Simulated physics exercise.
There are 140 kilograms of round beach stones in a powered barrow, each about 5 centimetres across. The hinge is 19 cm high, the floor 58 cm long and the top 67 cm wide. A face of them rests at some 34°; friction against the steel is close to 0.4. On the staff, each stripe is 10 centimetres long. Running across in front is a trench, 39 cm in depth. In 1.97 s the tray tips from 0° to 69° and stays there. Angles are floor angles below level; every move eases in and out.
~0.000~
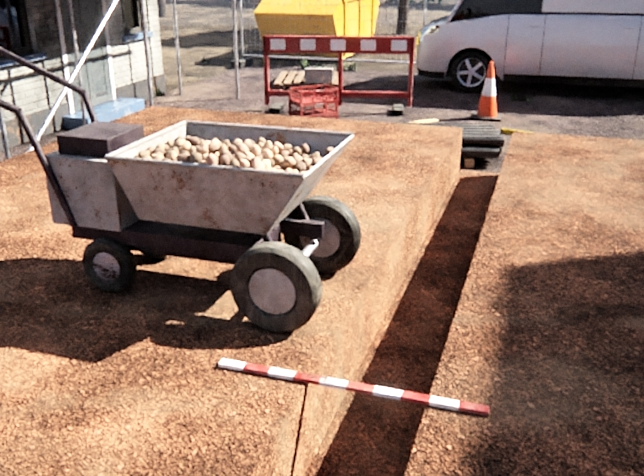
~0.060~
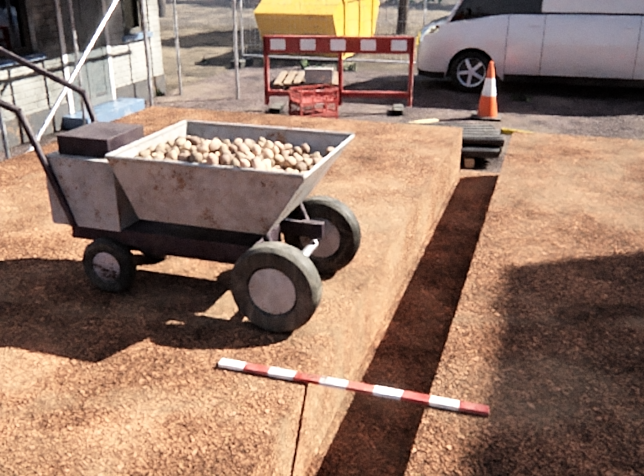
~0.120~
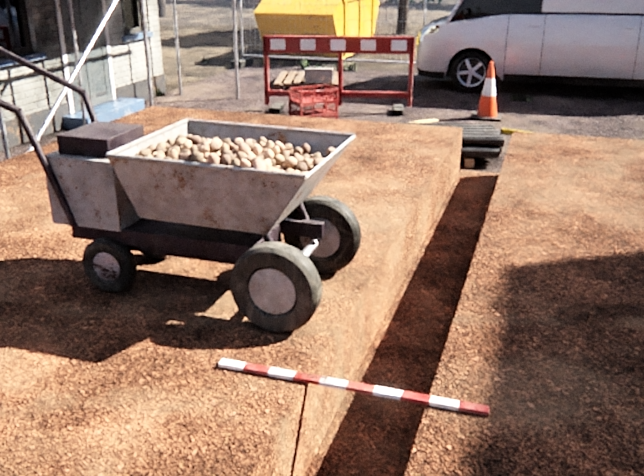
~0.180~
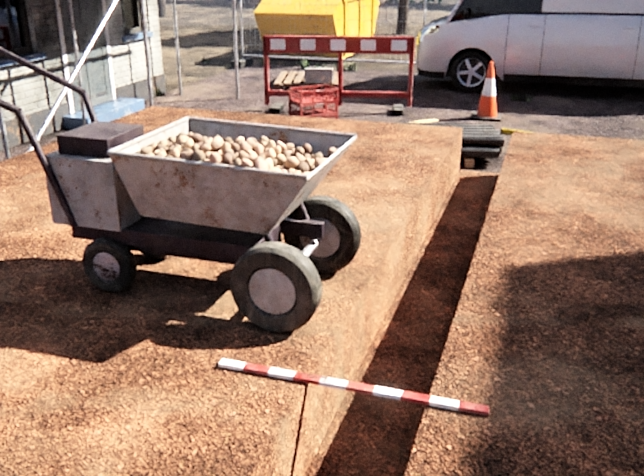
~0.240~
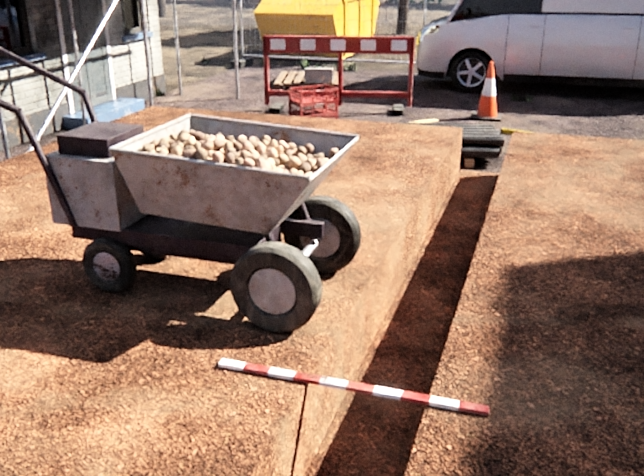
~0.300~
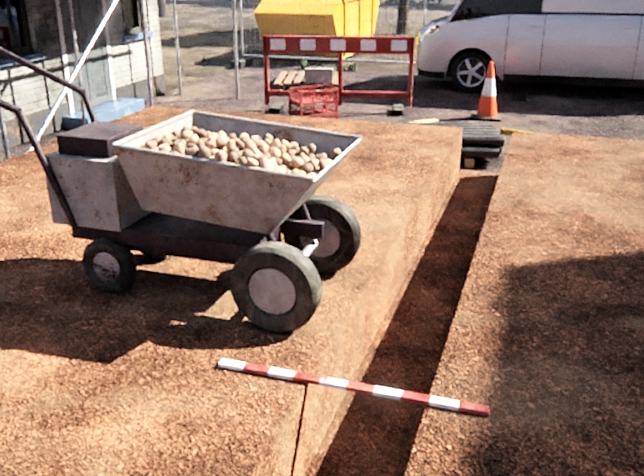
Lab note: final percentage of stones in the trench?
Approx. 54 %.
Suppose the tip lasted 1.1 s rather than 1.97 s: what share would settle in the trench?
Close to 45 percent, then.
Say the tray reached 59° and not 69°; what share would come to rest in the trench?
It comes out at about 55 percent.
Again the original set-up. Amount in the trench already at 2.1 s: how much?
About 25 per cent by then.
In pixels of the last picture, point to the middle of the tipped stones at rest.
Their middle ends up near (444, 369).
After 1.5 s the floor is at 58°; 97 % in the tray, 3 % in the trench; the foremost stones are at (447, 283).
After 2.1 s the floor is at 69°; 38 % in the tray, 23 % in the trench, 39 % past the trench; the foremost stones are at (594, 338).
After 2.4 s the floor is at 69°; 18 % in the tray, 34 % in the trench, 49 % past the trench; the foremost stones are past the picture's edge.
After 4.4 s the floor is at 69°; 0 % in the tray, 54 % in the trench, 46 % past the trench; the foremost stones are past the picture's edge.
